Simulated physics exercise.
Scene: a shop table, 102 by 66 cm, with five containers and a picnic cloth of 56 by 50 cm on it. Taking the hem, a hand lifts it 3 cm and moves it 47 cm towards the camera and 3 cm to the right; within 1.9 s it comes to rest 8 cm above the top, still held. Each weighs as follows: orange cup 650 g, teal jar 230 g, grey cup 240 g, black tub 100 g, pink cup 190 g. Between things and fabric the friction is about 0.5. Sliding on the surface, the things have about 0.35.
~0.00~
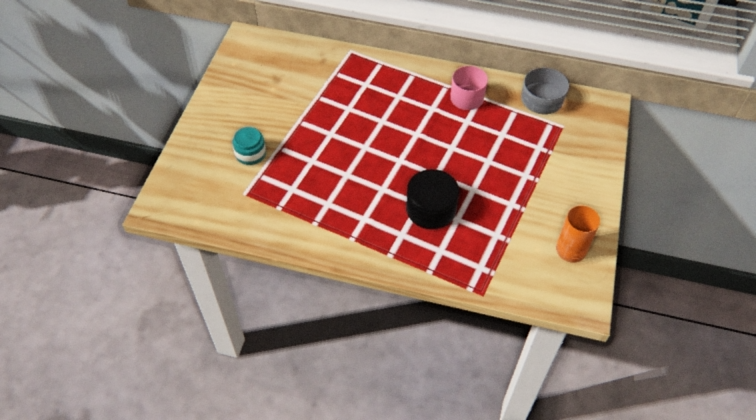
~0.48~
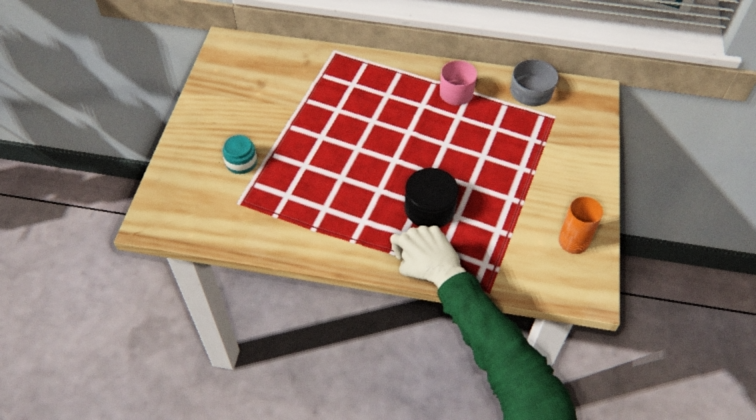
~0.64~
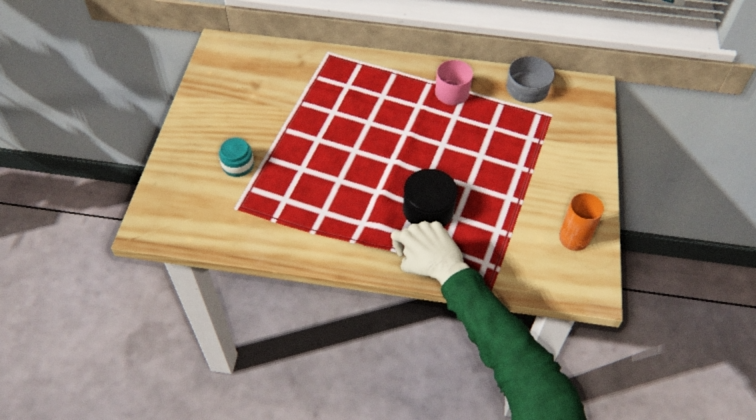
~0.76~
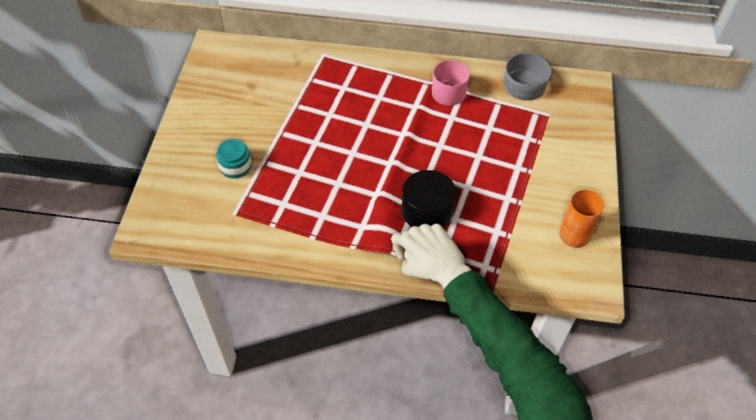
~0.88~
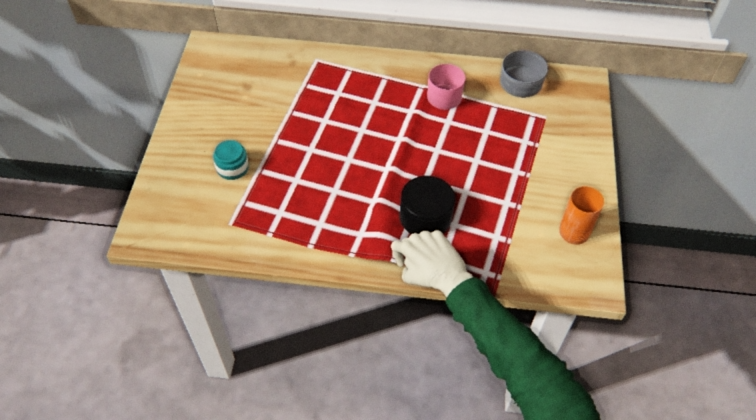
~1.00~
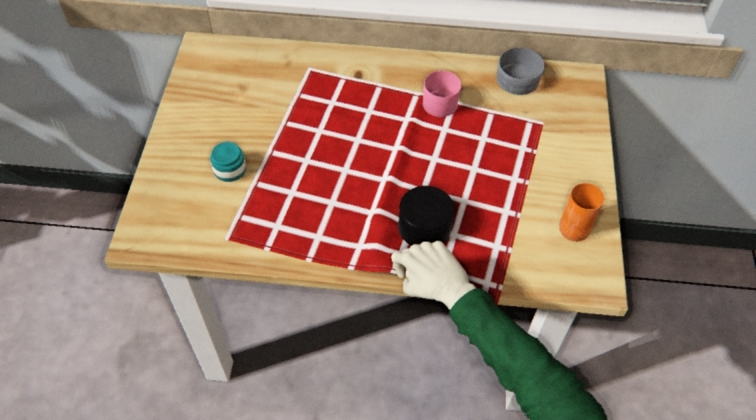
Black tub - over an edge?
Looks to me like over it goes.
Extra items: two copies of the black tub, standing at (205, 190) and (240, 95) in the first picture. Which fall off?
Log, listed order - kept / kept.
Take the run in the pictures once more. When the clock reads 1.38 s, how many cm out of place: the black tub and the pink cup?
Black tub: 20 cm; pink cup: 20 cm.
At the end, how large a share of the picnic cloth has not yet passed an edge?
Roughly 0% of it.
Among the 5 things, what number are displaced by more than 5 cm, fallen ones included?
The answer is 2 of them.
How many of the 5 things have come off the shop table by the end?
That works out to 2 of them.
After 1.4 s, 75 % of the picnic cloth is still over the top; black tub 18 cm off its start, pink cup 18 cm off its start.
After 1.8 s, 45 % of the picnic cloth is still over the top; black tub 32 cm off its start, pink cup 34 cm off its start.
After 2.1 s, 20 % of the picnic cloth is still over the top; black tub 44 cm off its start at (423, 407), pink cup 47 cm off its start at (441, 243).
After 2.5 s, 0 % of the picnic cloth is still over the top; black tub 50 cm off its start, pink cup 59 cm off its start.
After 4.1 s, 0 % of the picnic cloth is still over the top; black tub over the edge, pink cup over the edge.
